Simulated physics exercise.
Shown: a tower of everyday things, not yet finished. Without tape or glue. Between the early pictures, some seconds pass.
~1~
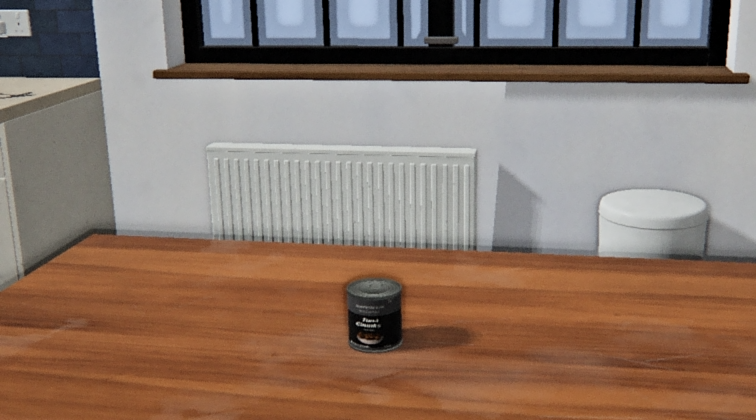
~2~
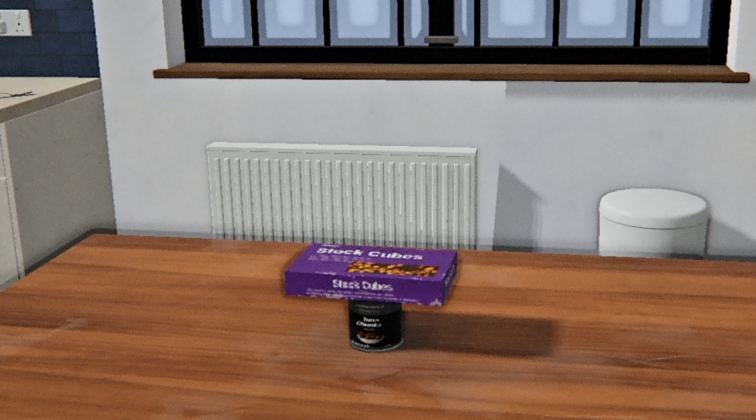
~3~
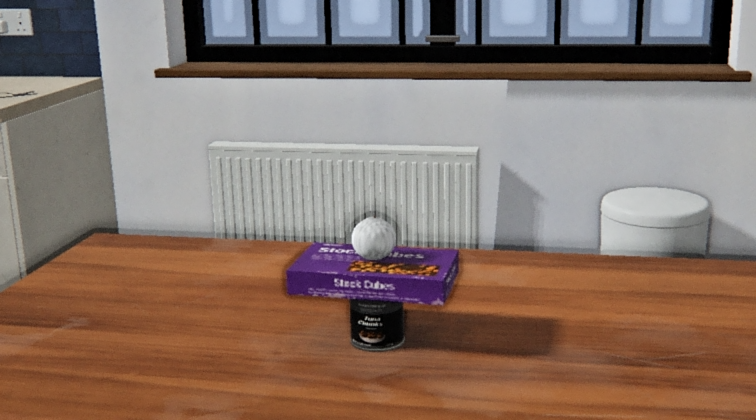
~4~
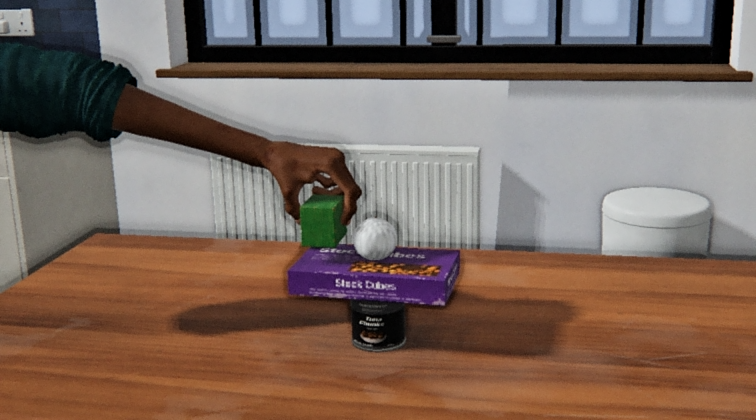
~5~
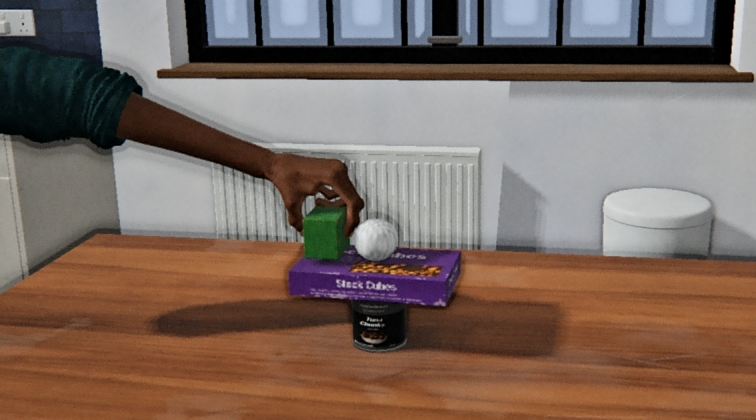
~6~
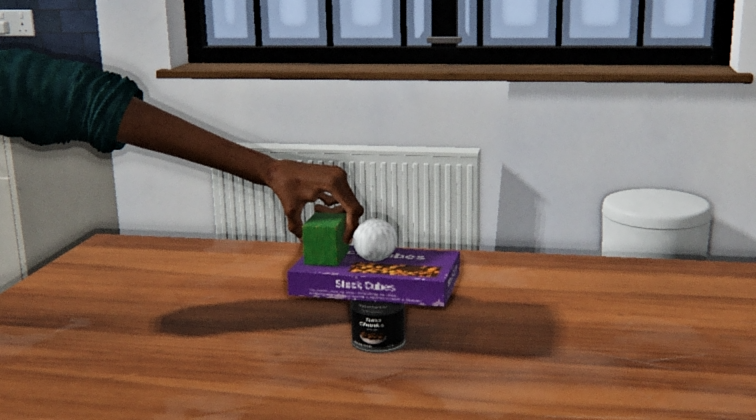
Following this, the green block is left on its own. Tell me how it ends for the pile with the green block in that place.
I expect the stack will stand.
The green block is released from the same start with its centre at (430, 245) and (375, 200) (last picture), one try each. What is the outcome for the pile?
The pile remains stable in the first case, then in the second case it tips over.
Then, 0.20 s later than the last frame, all is still.
Then, 0.30 s later than the last frame, green block resting near (326, 239).
When it is over, all 4 as before. End places, in pixels of the last picture, green block near (326, 239). The pile stays up.
